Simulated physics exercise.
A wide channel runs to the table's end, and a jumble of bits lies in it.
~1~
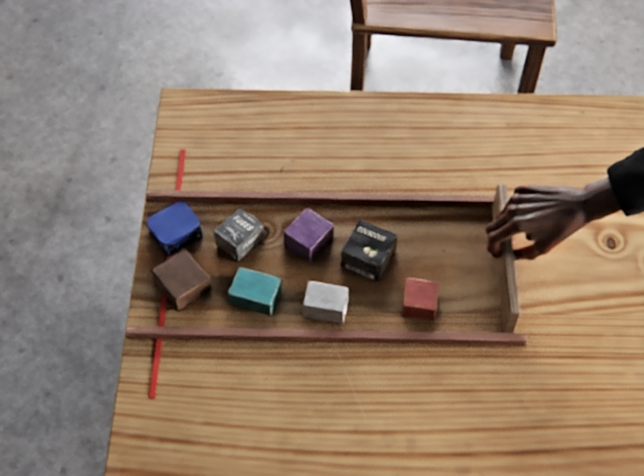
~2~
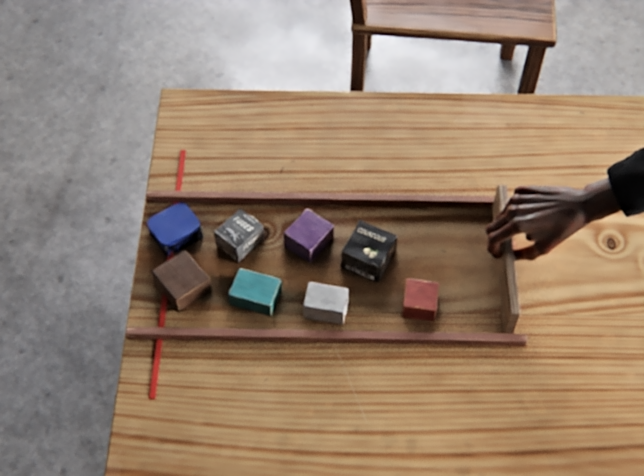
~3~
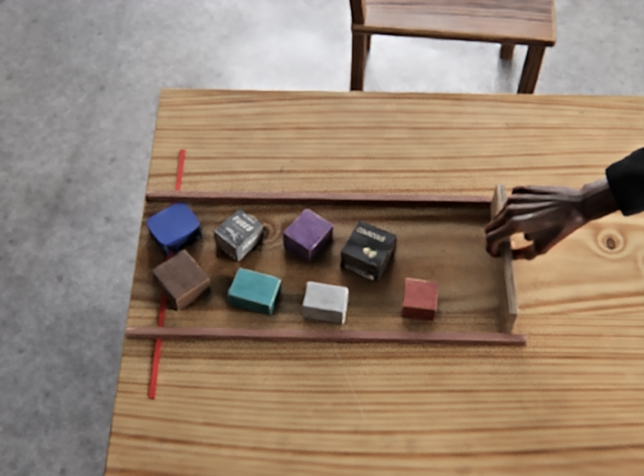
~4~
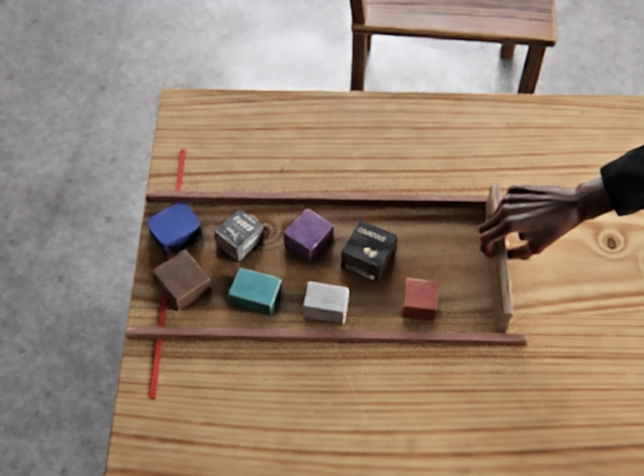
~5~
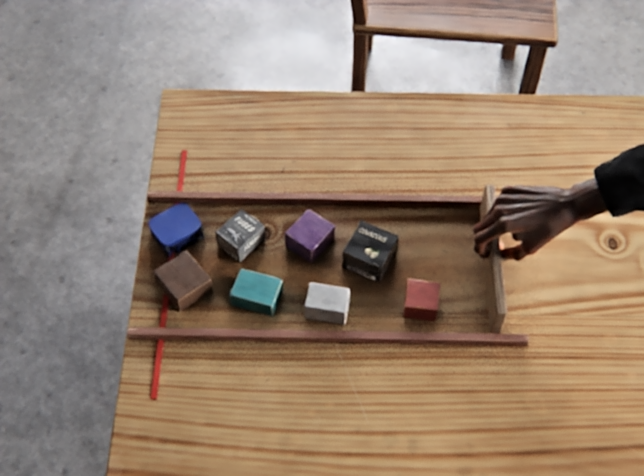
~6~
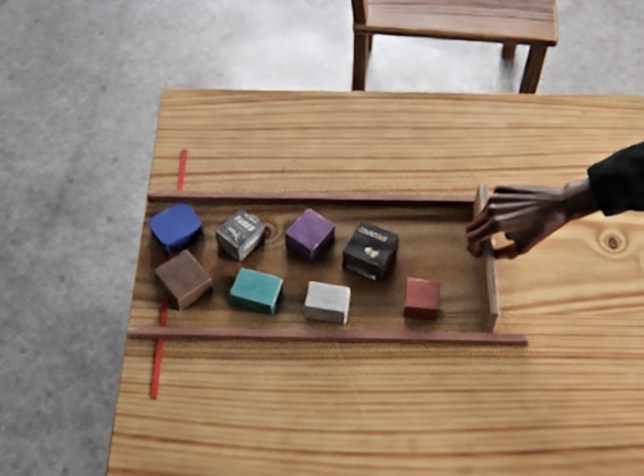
A dark hand held an upright board at the right of a wooden channel on a table, then slid it slightly left, while the eight small colourful blocks lying inside stayed put.
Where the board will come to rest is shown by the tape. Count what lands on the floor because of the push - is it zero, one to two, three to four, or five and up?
The push knocks at least five off.
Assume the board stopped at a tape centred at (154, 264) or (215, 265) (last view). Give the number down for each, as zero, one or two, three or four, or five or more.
First tape: Five or over. Second tape: Either one or two.
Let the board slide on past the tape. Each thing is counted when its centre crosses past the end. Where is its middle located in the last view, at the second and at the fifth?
The first one at (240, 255), the next at (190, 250).
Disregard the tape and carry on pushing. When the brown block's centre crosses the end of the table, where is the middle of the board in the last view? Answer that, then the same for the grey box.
The brown block puts it at (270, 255), the grey box at (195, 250).
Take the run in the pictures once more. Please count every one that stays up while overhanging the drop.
Looks like 2 of them.
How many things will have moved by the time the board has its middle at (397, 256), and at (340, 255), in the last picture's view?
2 at one spot and 5 at the other.
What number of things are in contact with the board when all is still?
The number is 3.
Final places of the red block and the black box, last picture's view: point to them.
(148, 297) and (147, 258), roughly.
A little later, none off yet; blue case at rest near (176, 229); brown block at rest near (183, 281); grey box at rest near (241, 235).
Next, none off yet; blue case moving near (167, 229); brown block shifted about its own width near (134, 265); grey box shifted about its own width near (210, 236).
When it is over, the number that fall off is five or more; down, white block, turquoise block, grey box, brown block and blue case.
